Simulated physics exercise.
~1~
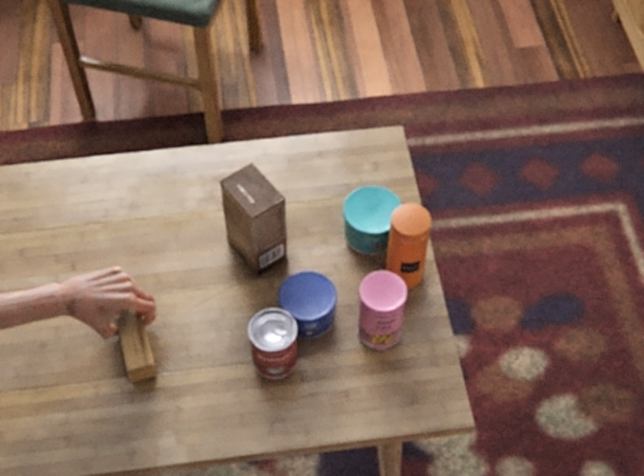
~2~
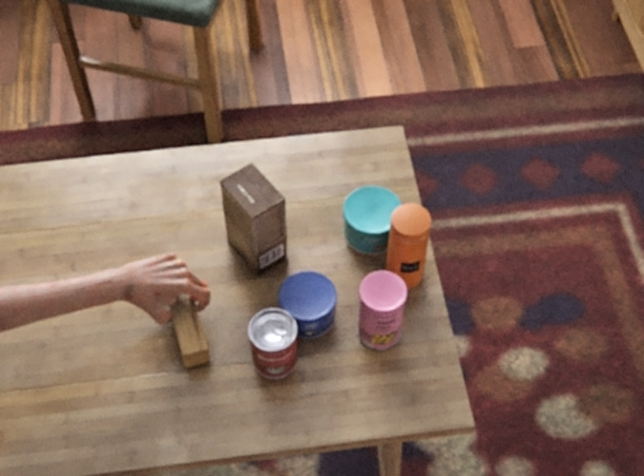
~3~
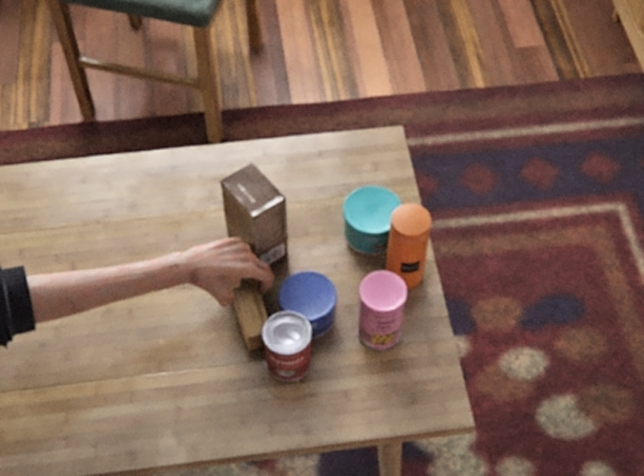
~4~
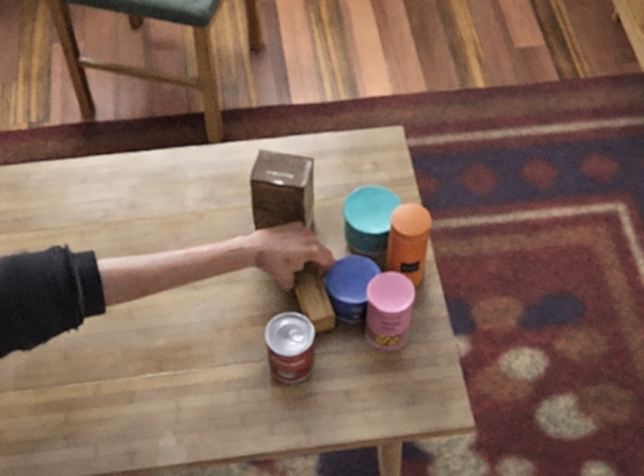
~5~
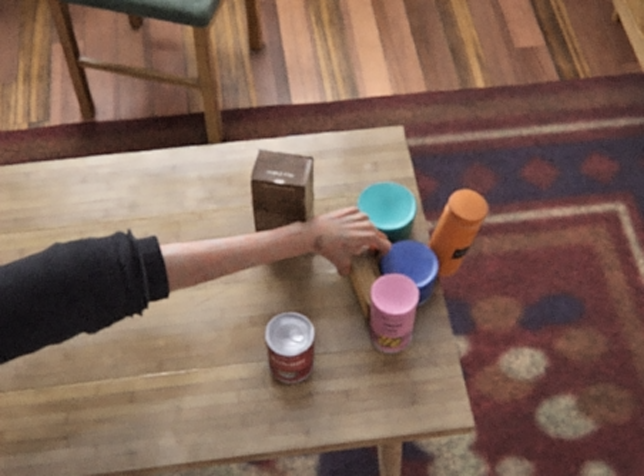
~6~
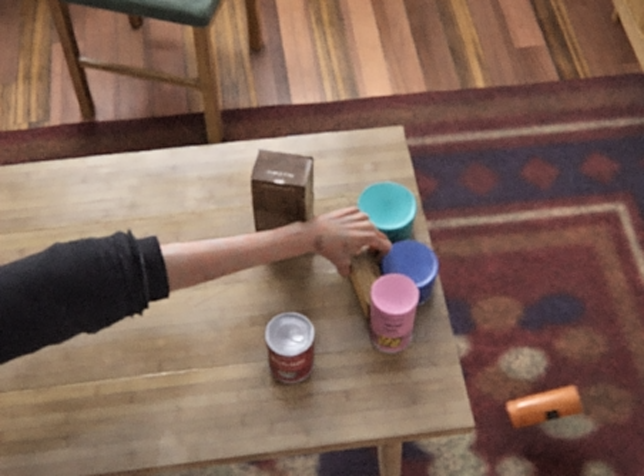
An orange cylindrical jar is knocked off the right end of a wooden table, seen from above, with a patterned red rug beneath and a chair behind. Around it stand a brown carton at the back, a turquoise tub, a blue tub, a pink tin and a red tin nearer the front. A hand slides a small wooden block rightward, nudging the red tin, then shifting the carton and pushing the blue tub toward the others. As the arm reaches farther, the crowded containers move right and the orange jar tips over the edge. It ends lying on the rug, while the rest stay on the table.
